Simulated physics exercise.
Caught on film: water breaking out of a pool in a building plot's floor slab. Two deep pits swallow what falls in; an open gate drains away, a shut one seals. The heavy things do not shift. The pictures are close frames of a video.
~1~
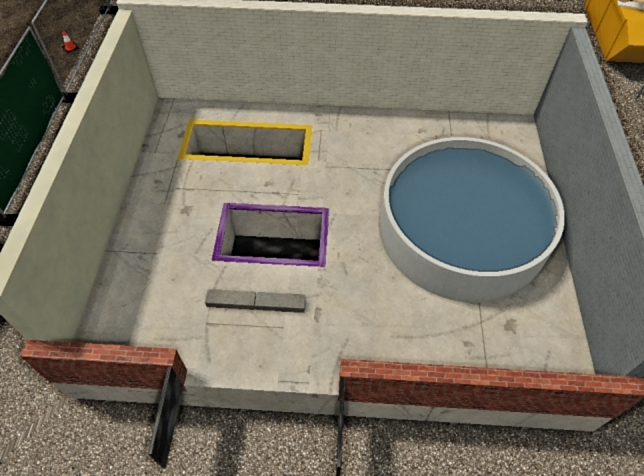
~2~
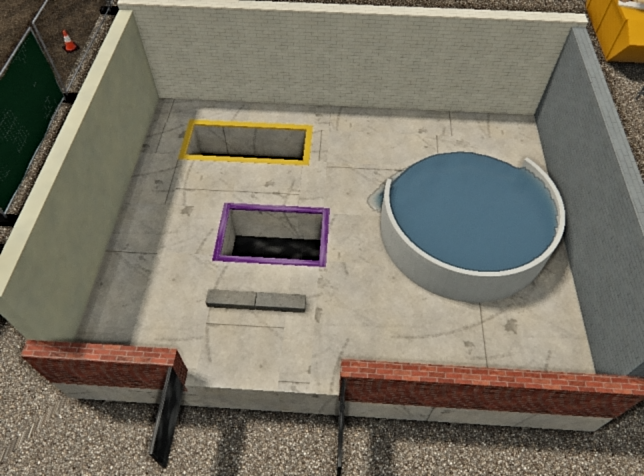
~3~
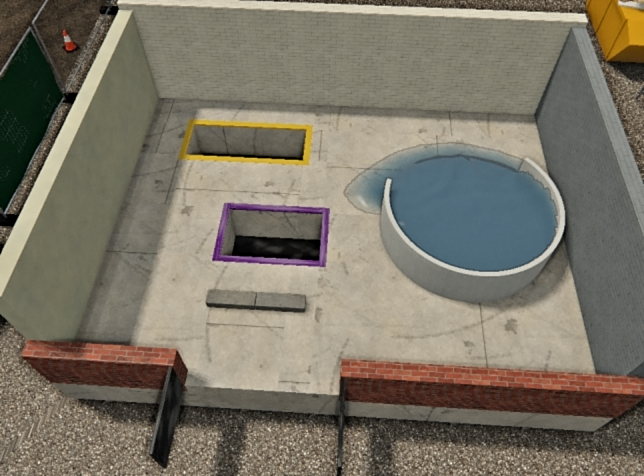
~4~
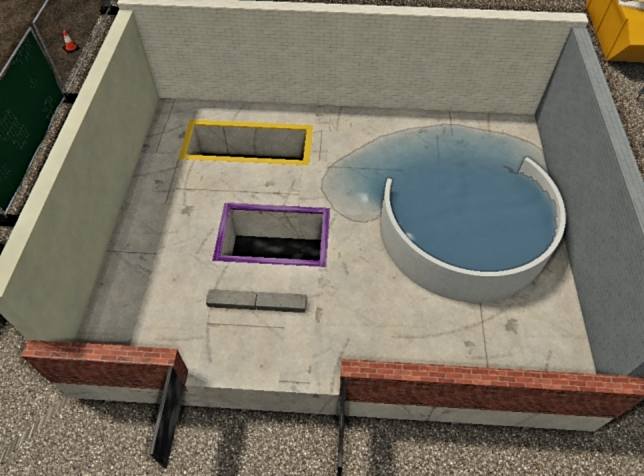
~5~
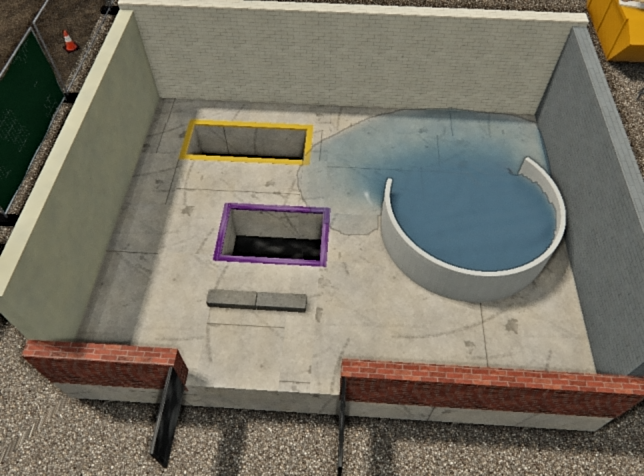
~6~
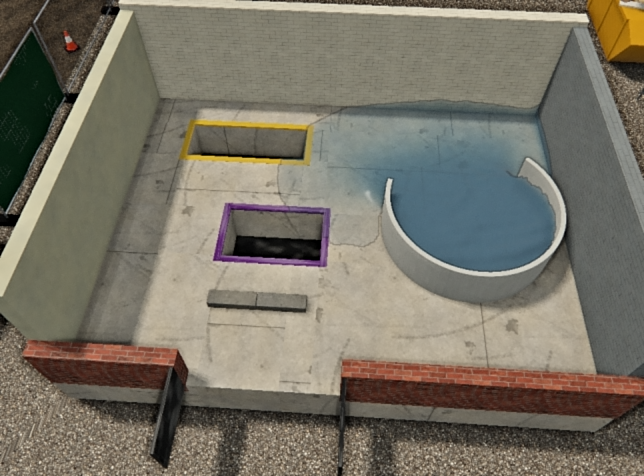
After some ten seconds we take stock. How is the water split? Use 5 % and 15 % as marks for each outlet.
One by one: The gate takes less than 5 %; the purple pit takes from 5 to 15 %; the yellow pit takes more than 15 %.
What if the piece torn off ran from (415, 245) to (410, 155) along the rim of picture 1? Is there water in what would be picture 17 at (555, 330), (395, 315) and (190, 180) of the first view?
As listed: Not flooded, not flooded, covered.
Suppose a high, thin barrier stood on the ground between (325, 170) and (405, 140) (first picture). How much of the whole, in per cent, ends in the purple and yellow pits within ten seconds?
Roughly, in per cent: Purple 20, yellow 20.
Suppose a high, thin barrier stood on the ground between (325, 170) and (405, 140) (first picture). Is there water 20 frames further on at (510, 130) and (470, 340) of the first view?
In turn: Under water, not flooded.
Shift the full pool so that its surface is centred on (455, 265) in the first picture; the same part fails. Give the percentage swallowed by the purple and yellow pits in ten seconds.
Per cent: Purple 12, yellow 40.
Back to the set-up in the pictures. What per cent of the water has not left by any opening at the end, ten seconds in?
I make it 50 per cent.
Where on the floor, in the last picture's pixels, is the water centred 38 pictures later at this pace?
I would point to (387, 197).
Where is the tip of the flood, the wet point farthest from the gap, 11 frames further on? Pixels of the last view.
Around (161, 99).
A moment on, water covers 35 % of the floor; the gate 0 %, the purple pit 0 %, the yellow pit 2 %.
Next, water covers 40 % of the floor; the gate 0 %, the purple pit 0 %, the yellow pit 6 %.
Then, water covers 45 % of the floor; the gate 0 %, the purple pit 0 %, the yellow pit 19 %.
Later, water covers 85 % of the floor; the gate 0 %, the purple pit 3 %, the yellow pit 32 %.
In the end, water covers 95 % of the floor; the gate 2 %, the purple pit 7 %, the yellow pit 42 %.
